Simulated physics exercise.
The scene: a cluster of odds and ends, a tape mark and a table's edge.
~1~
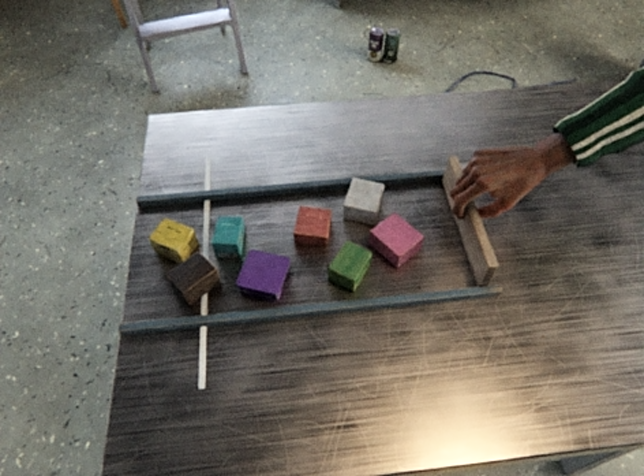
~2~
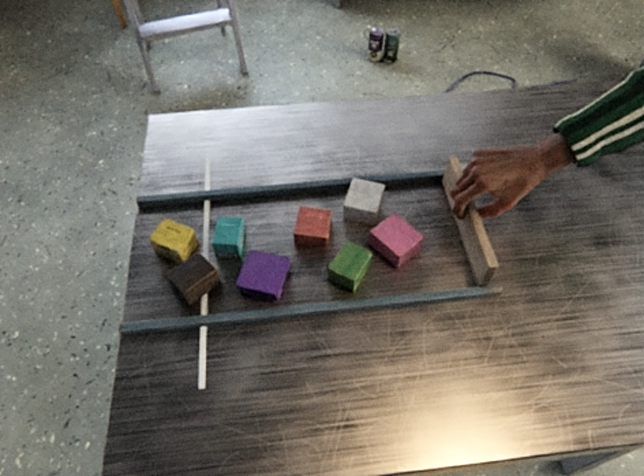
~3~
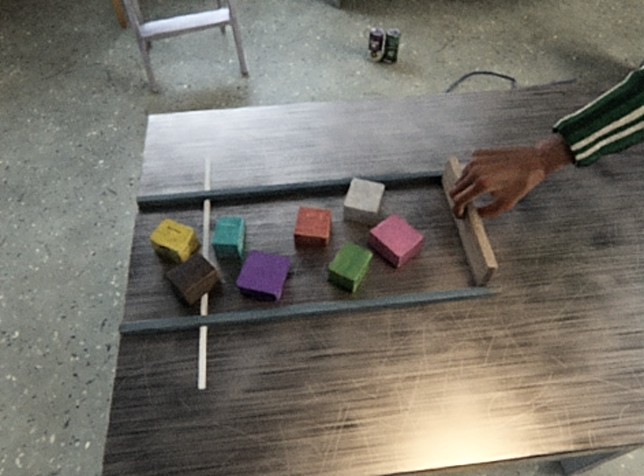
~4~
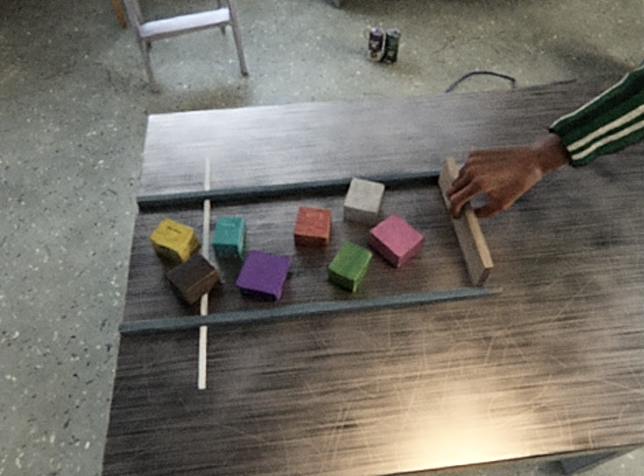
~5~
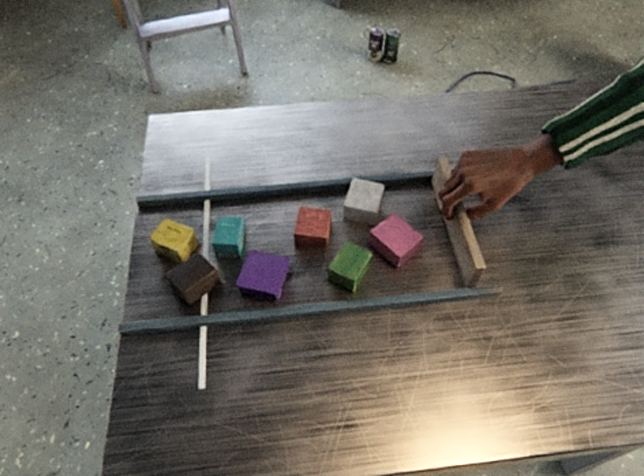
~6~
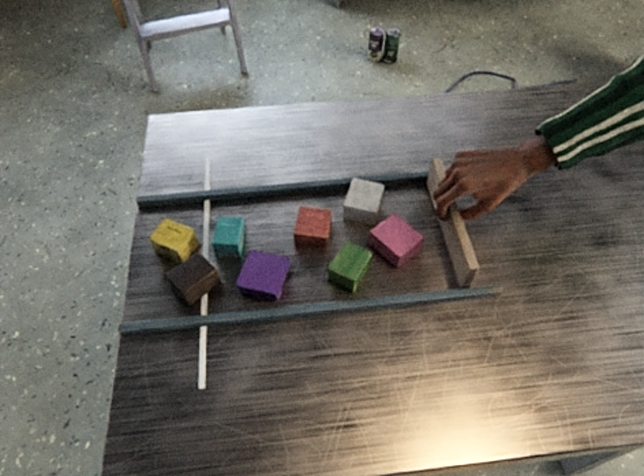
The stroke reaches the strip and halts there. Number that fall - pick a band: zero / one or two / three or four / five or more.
Band: Three or four.
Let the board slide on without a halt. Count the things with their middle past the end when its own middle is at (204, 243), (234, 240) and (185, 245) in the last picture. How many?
By position: 3 / 1 / 3.
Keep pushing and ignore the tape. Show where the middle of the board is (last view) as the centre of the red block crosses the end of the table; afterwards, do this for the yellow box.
Its middle is about (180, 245) and about (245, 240).
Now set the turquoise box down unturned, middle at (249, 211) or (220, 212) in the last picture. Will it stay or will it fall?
The turquoise box stays in place, then stays in place.
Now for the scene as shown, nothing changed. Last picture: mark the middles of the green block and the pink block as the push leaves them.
Going in order: First (188, 287), then (186, 251).
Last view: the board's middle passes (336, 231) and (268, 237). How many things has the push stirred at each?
Tally: 4; 8.
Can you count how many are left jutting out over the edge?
That comes to 0 of them.
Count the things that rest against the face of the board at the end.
3 touch it.
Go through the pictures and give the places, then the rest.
In the first frame, yellow box (174, 241); black block (194, 278); turquoise box (229, 237); board (467, 219); tape (205, 255).
In the second frame, black block (194, 278); purple case (264, 276).
In the third frame, turquoise box (229, 238); green block (350, 266).
In the fourth frame, yellow box (174, 242); board (463, 219).
In the fifth frame, black block (194, 278); pink block (396, 240).
In the sixth frame, yellow box (174, 242); black block (194, 278); turquoise box (229, 238); board (450, 220); tape (205, 255).
Soon after, none off yet; yellow box at rest near (174, 242); black block at rest near (194, 278); turquoise box at rest near (229, 238).
In the end, the number that fall off is three or four; gone, turquoise box, black block and yellow box.
